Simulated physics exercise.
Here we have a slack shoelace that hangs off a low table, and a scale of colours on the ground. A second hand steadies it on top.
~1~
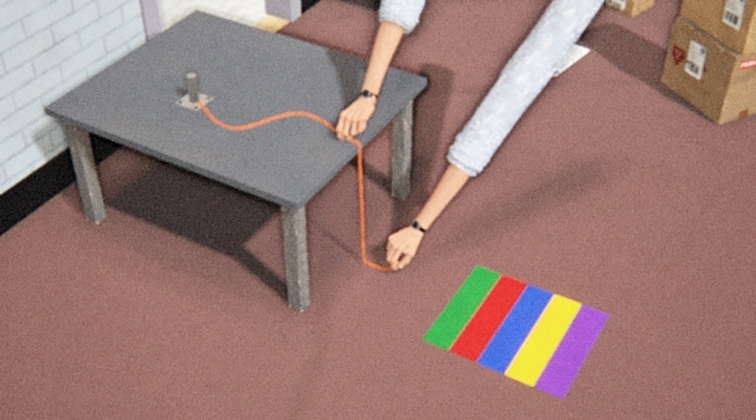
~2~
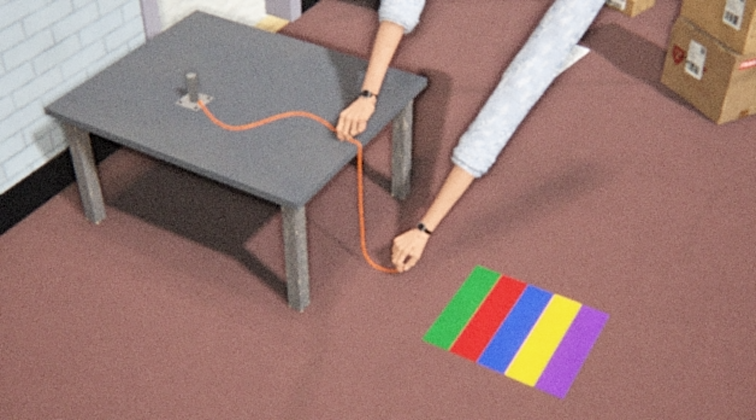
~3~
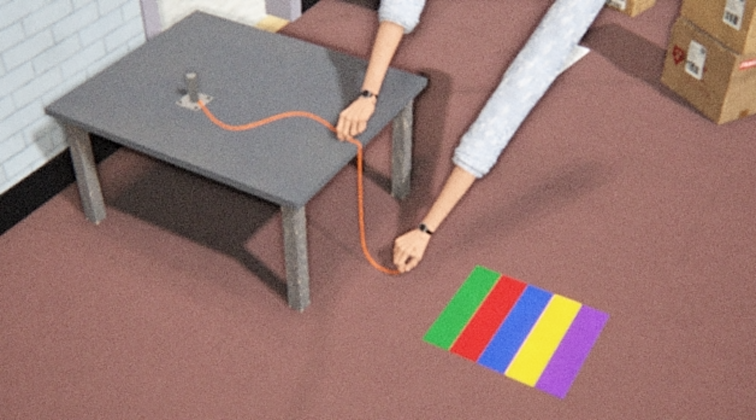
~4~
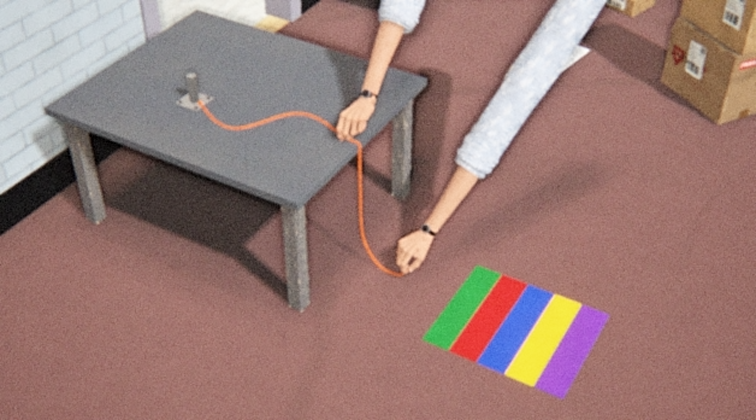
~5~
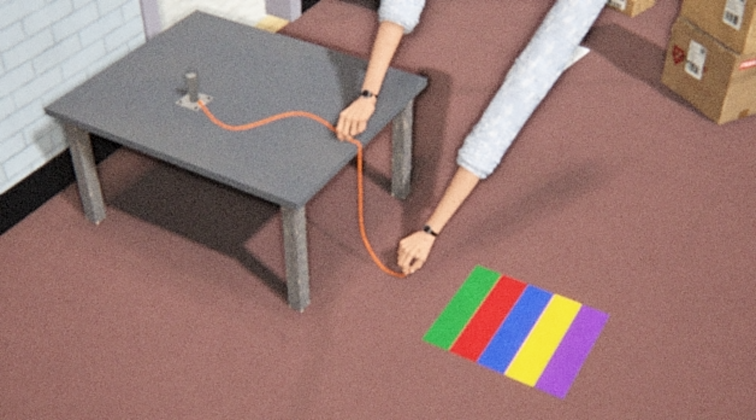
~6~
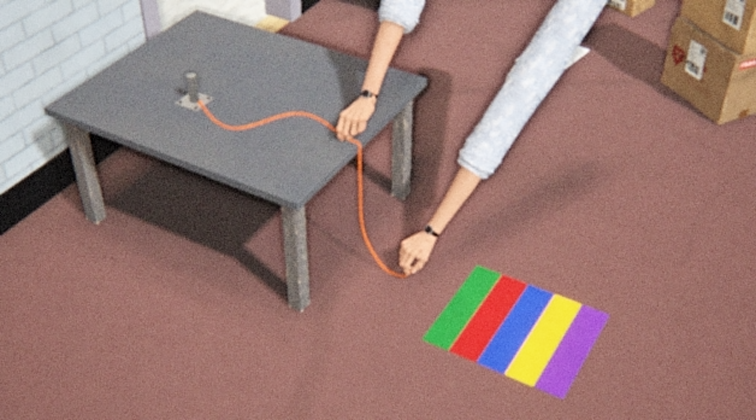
An orange cord draped over the edge of a low grey table shifted slightly right at its lower end as one hand drew it toward coloured stripes, while another hand stayed at the tabletop's edge.
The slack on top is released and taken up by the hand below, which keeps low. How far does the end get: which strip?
The end stops over the blue strip.
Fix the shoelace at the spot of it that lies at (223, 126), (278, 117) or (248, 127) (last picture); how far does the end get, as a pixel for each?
In that order: (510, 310), (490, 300) and (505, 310).
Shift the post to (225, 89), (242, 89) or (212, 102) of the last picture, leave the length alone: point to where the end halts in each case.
The places are (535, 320), (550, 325) and (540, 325).
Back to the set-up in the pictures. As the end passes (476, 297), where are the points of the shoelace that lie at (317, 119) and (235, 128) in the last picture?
They go to (336, 138) and to (257, 116).
Early on, end near (476, 297); over green.
Midway, end near (504, 308); over red.
At the end of the slack, end near (520, 315); over blue. It gets as far as the blue strip.
